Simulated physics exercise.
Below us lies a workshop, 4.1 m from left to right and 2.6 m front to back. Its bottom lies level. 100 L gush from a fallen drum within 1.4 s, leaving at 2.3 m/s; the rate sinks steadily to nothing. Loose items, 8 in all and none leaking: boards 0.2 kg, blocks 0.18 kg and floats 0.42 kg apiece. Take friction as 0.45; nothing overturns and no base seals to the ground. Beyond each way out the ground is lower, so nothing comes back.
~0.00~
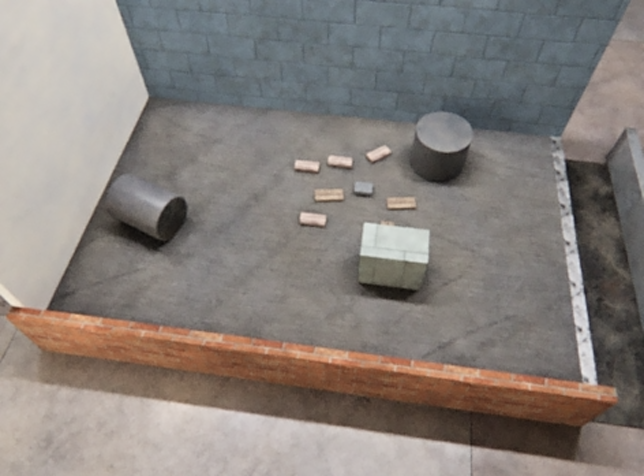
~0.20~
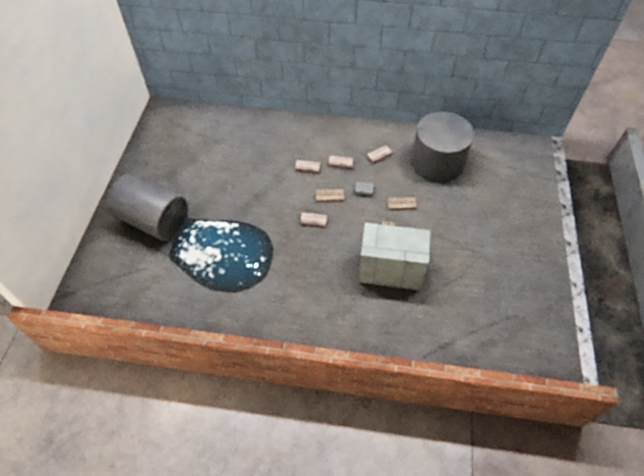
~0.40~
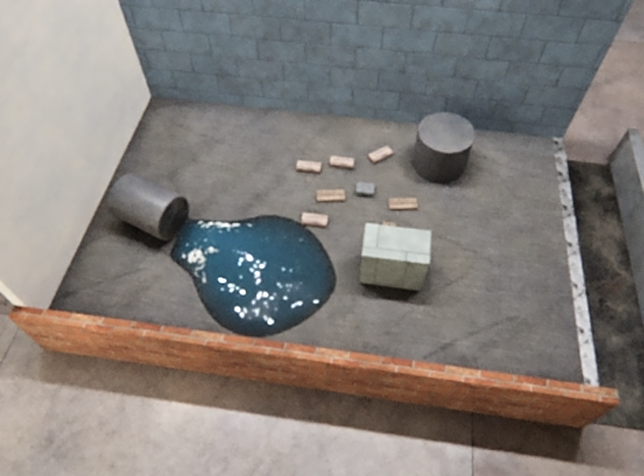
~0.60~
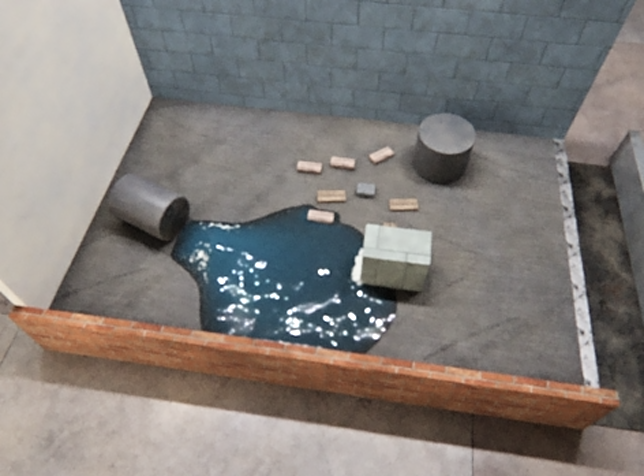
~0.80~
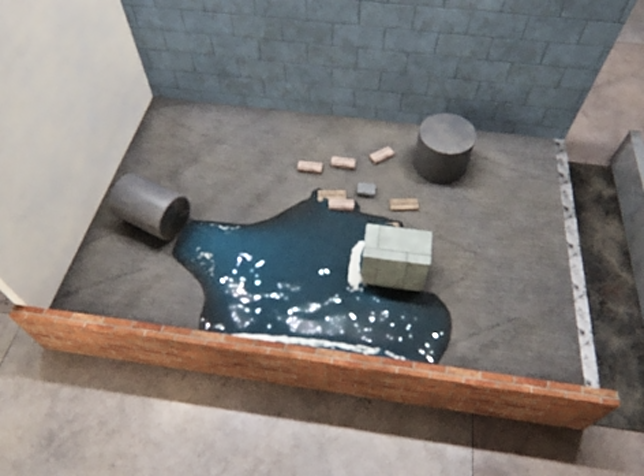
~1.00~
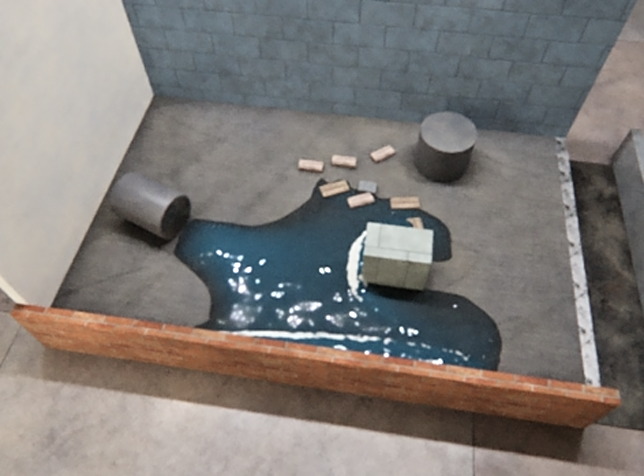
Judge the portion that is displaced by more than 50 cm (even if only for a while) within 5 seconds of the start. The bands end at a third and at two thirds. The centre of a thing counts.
It is between one and two thirds.
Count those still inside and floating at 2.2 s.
I count 2.
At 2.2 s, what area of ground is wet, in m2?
About 4.0 m2.
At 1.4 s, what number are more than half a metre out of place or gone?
By then 2.
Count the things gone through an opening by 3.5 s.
1 of them.
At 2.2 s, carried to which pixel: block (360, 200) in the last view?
Near (454, 188).
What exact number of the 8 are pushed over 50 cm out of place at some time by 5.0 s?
I count 3.
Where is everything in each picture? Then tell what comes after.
In the first picture, a block at (313, 218), on the bottom; a board at (387, 234) rests on the ground; water covers 0.0 m2; 0 of 8 have shifted.
In the second picture, a block at (314, 219) rests on the ground; a board at (388, 234), on the bottom; 0.4 m2 under water; 0 of 8 have shifted.
In the third picture, a block at (315, 219), on the bottom; a board at (389, 234) rests on the ground; 1.1 m2 under water; 0 of 8 have shifted.
In the fourth picture, a block at (321, 216), on the bottom, 6 cm from its start; a board at (389, 235) rests on the ground; 1.8 m2 under water; 1 of 8 have shifted.
In the fifth picture, a block at (342, 203) rests on the ground, 28 cm from its start; a board at (393, 234), on the bottom, 3 cm from its start; 2.3 m2 under water; 1 of 8 have shifted.
In the sixth picture, a block at (361, 199) rests on the ground, 44 cm from its start; a board at (417, 230), afloat, 23 cm from its start; 2.7 m2 under water; 3 of 8 have shifted.
After 1.4 s 2 of 8 are over 50 cm from their spots; 2 afloat.
After 2.2 s 2 of 8 are over 50 cm from their spots; 2 afloat.
After 3.5 s 3 of 8 are over 50 cm from their spots; 1 afloat.
After 5.0 s 3 of 8 are over 50 cm from their spots, and 3 have been at some point; 0 afloat.
